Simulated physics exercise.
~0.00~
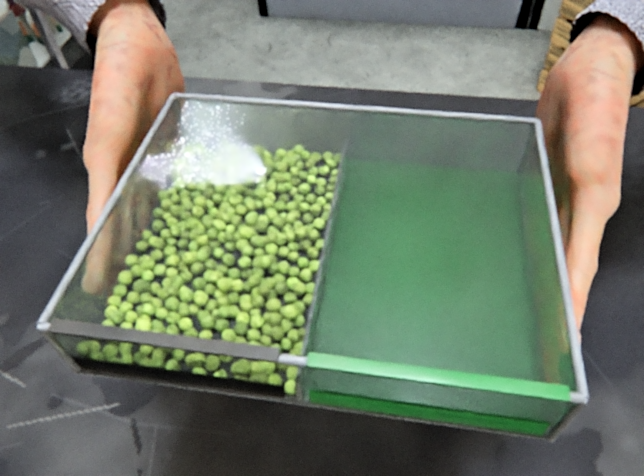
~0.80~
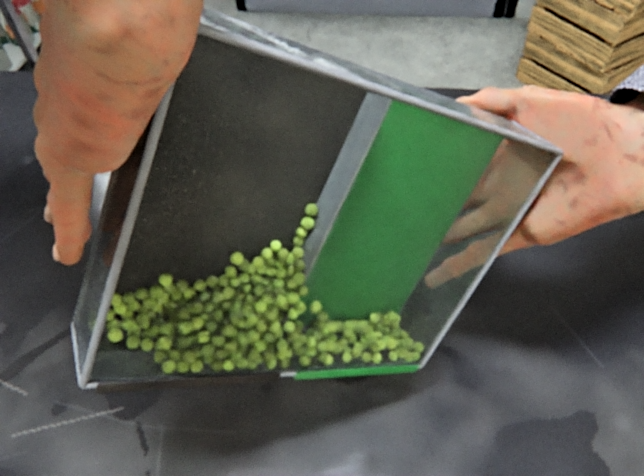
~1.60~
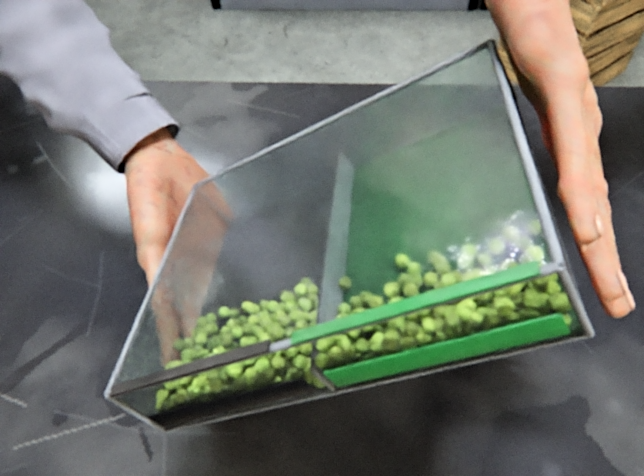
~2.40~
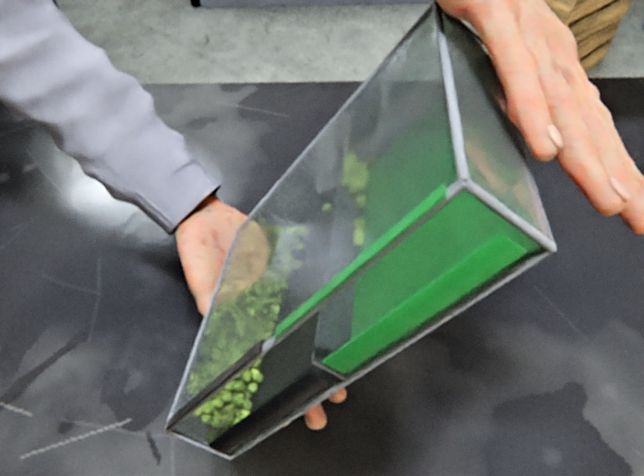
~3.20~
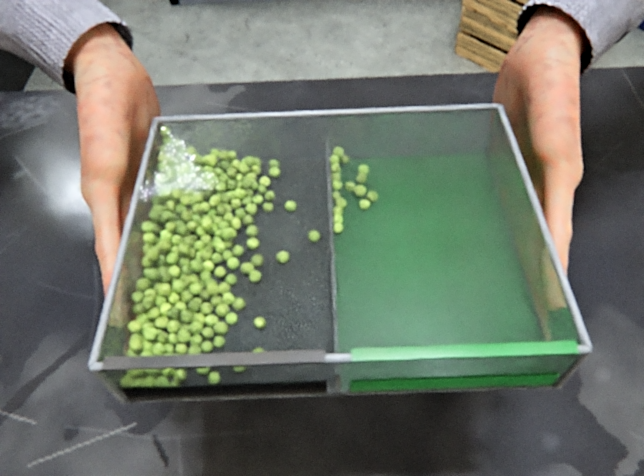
Green peas tumbling between black and green compartments as two hands tilt a clear-lidded box, then level it, most resting on black.
